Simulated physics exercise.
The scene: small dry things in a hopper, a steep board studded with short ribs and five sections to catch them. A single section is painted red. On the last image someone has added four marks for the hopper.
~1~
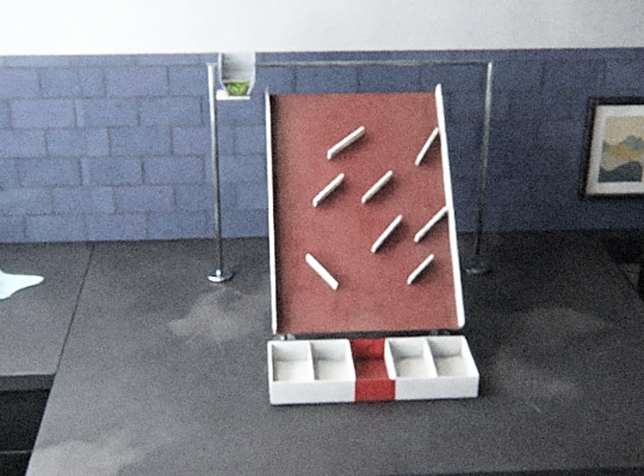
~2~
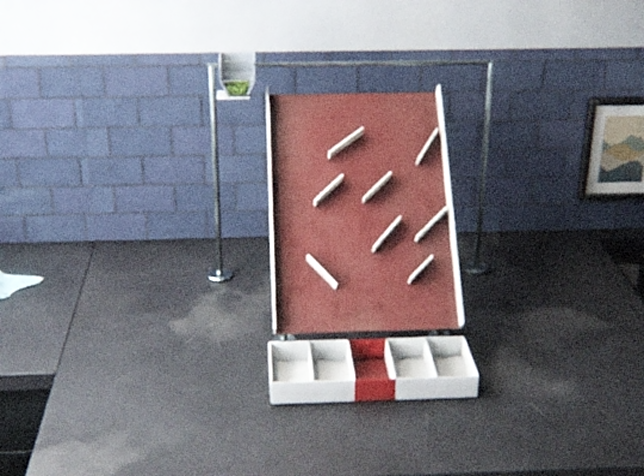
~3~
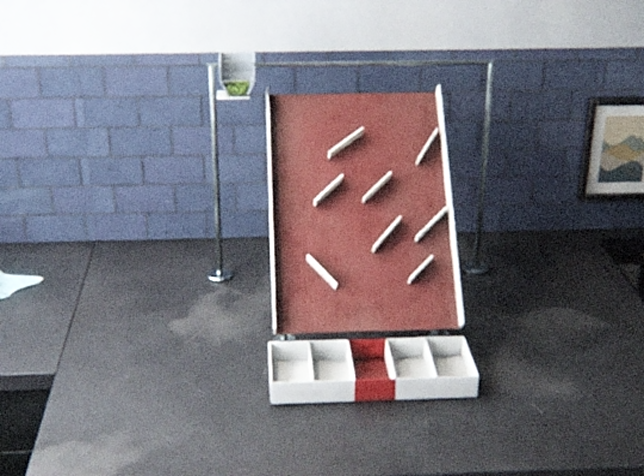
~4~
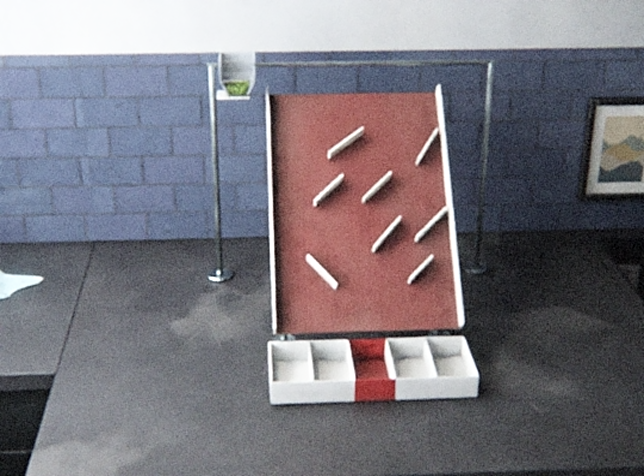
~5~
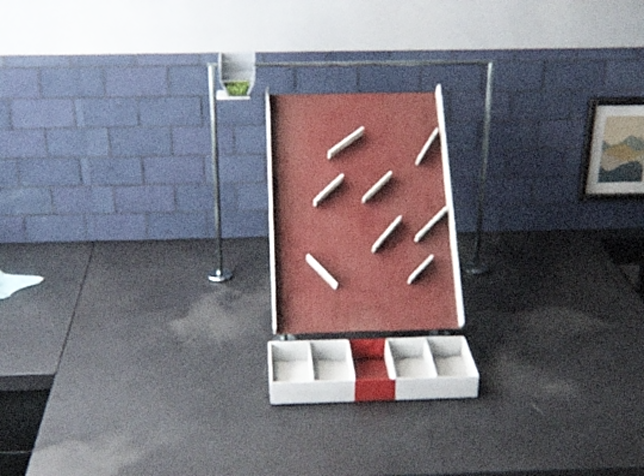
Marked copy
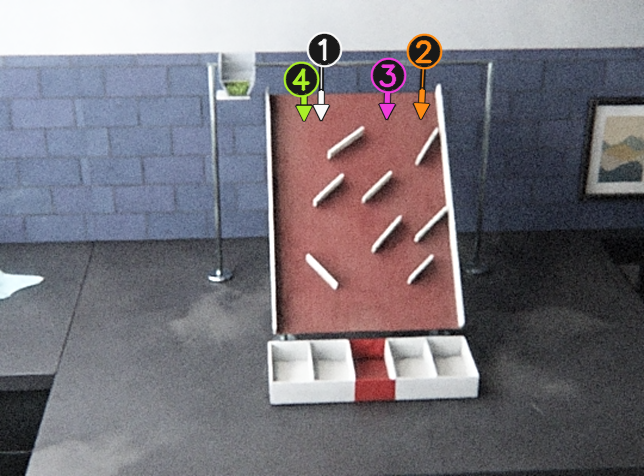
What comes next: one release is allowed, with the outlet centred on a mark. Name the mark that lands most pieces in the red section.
3.
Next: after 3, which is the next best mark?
That would be 2.
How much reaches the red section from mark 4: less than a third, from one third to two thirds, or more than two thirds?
Less than a third.
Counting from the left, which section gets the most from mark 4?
It is the first one.
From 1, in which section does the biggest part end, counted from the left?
The first from the left.
On the marked copy, mark 1 meets the board at (321, 114); mark 2 meets the board at (421, 113); mark 3 meets the board at (386, 113); mark 4 meets the board at (304, 115).
With 1, a stray few in the red section, nearly all in other sections, a stray few outside the box.
With 2, about a quarter in the red section, most in other sections, a stray few outside the box.
With 3, most in the red section, about a quarter in other sections.
With 4, a small part in the red section, most in other sections, a small part outside the box.
